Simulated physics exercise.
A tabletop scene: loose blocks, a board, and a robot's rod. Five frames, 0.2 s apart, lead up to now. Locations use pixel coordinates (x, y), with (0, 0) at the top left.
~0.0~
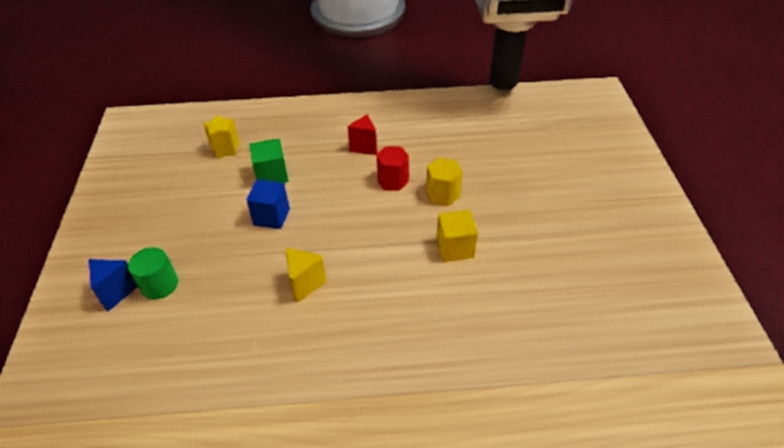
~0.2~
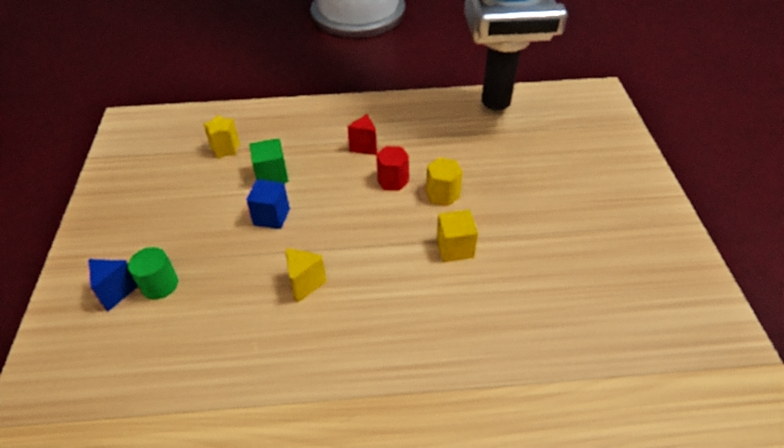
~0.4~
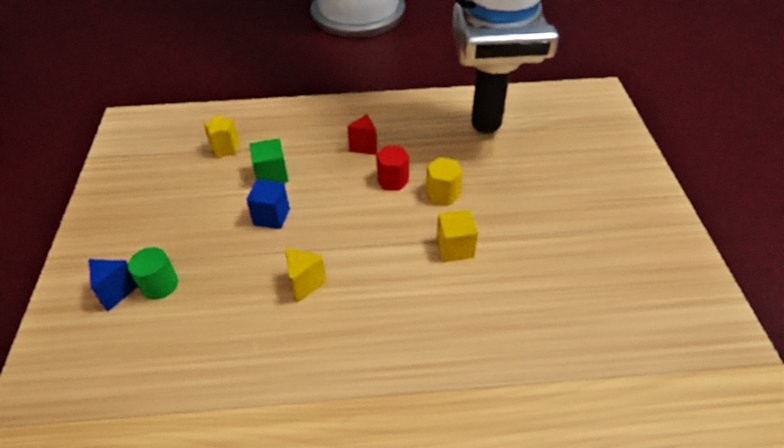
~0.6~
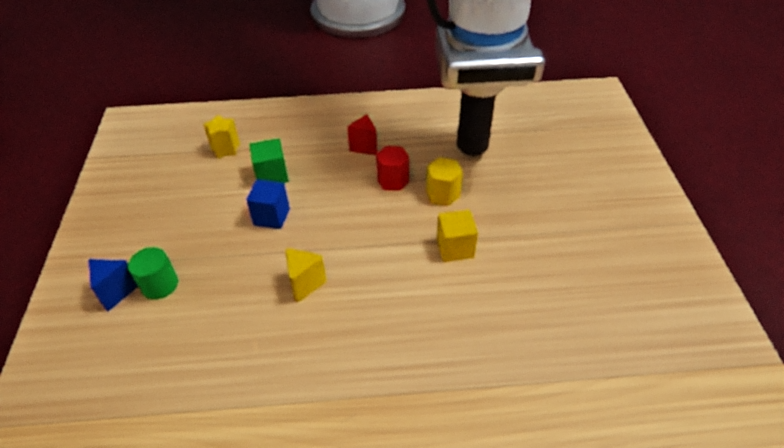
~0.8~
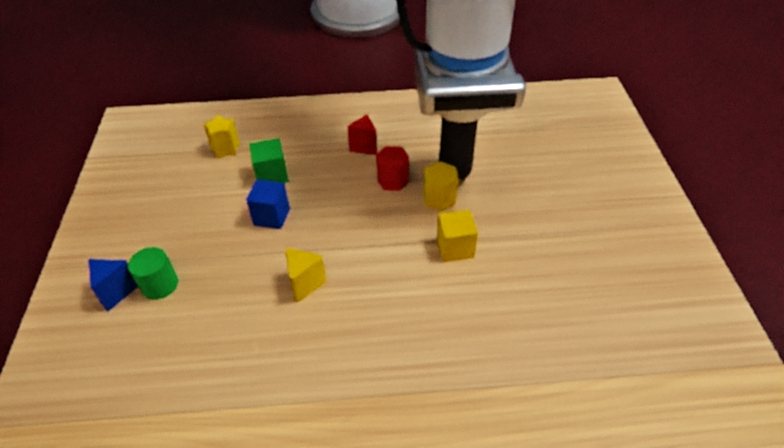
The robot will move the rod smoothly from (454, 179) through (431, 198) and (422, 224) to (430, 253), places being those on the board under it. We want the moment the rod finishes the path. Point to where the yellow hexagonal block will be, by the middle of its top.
It comes to (398, 241).
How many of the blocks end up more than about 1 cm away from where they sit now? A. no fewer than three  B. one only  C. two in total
The correct letter is C.
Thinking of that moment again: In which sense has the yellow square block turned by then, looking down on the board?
Verdict: Counterclockwise.
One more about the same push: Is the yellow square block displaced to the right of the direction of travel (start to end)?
No, I don't think so.
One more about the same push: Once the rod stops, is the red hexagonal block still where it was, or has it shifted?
Undisturbed, or as good as.
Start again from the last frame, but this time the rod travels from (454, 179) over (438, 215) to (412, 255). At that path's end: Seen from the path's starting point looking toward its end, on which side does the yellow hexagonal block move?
Goes right.
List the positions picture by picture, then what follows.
The first picture shows lower end of the rod at (503, 83), tops of blocks, red hexagonal block at (393, 155), yellow hexagonal block at (445, 169), yellow square block at (458, 223).
The second picture shows rod at (496, 102), blocks as before.
The third picture shows rod at (486, 123), blocks as before.
The fourth picture shows rod at (473, 146), blocks as before.
The fifth picture shows rod at (455, 170), red hexagonal block at (393, 155), yellow hexagonal block at (441, 173), yellow square block at (458, 223).
The first path, step by step. One third of the way, rod at (432, 190); yellow hexagonal block at (421, 196).
Two thirds of the way, rod at (423, 216); yellow hexagonal block at (406, 223).
At the end, rod at (431, 245); red hexagonal block not moved; yellow hexagonal block at (398, 241), turned 35° clockwise; yellow square block at (471, 233), turned 50° anticlockwise.
